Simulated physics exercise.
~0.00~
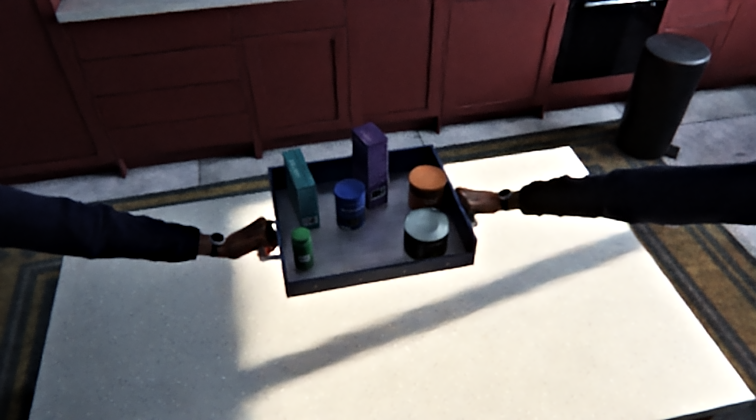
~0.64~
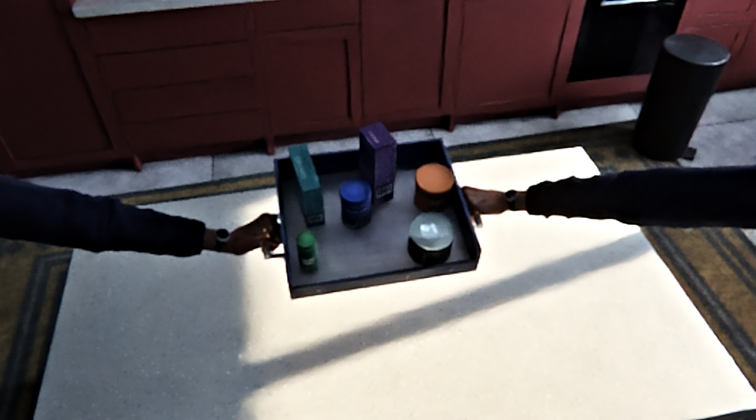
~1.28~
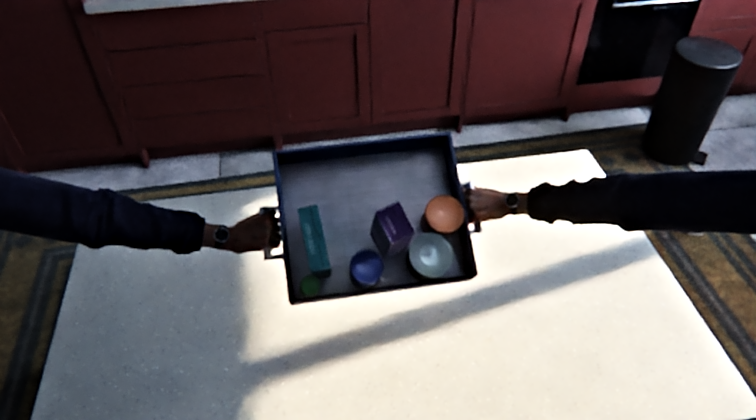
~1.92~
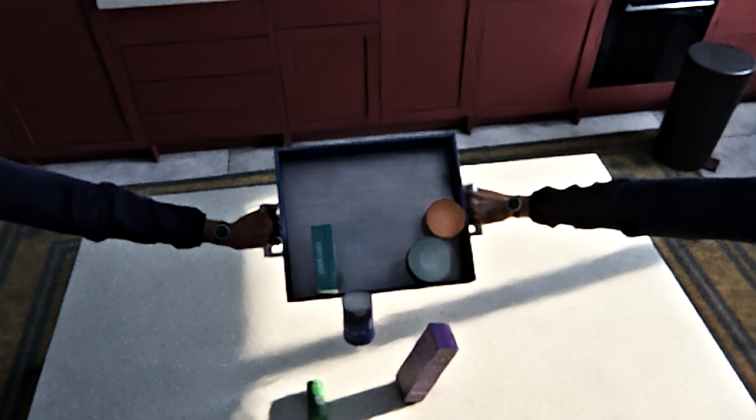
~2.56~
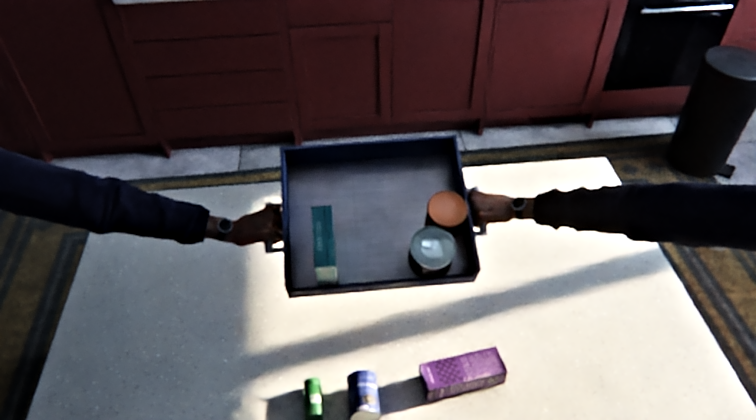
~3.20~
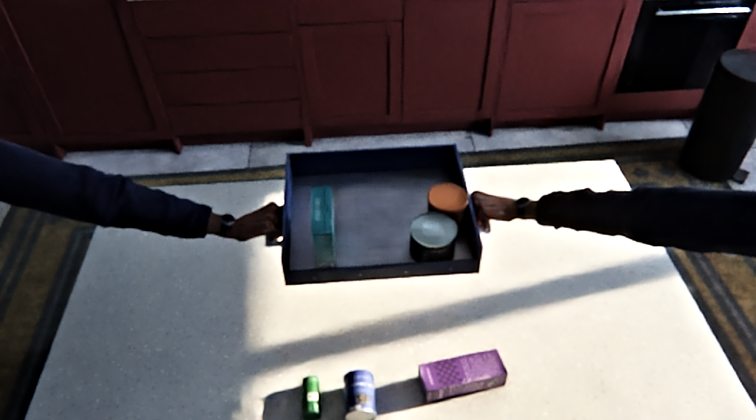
Two hands tipping a dark crate toward the near side, spilling a purple carton, blue tin and green shaker, then levelling it.
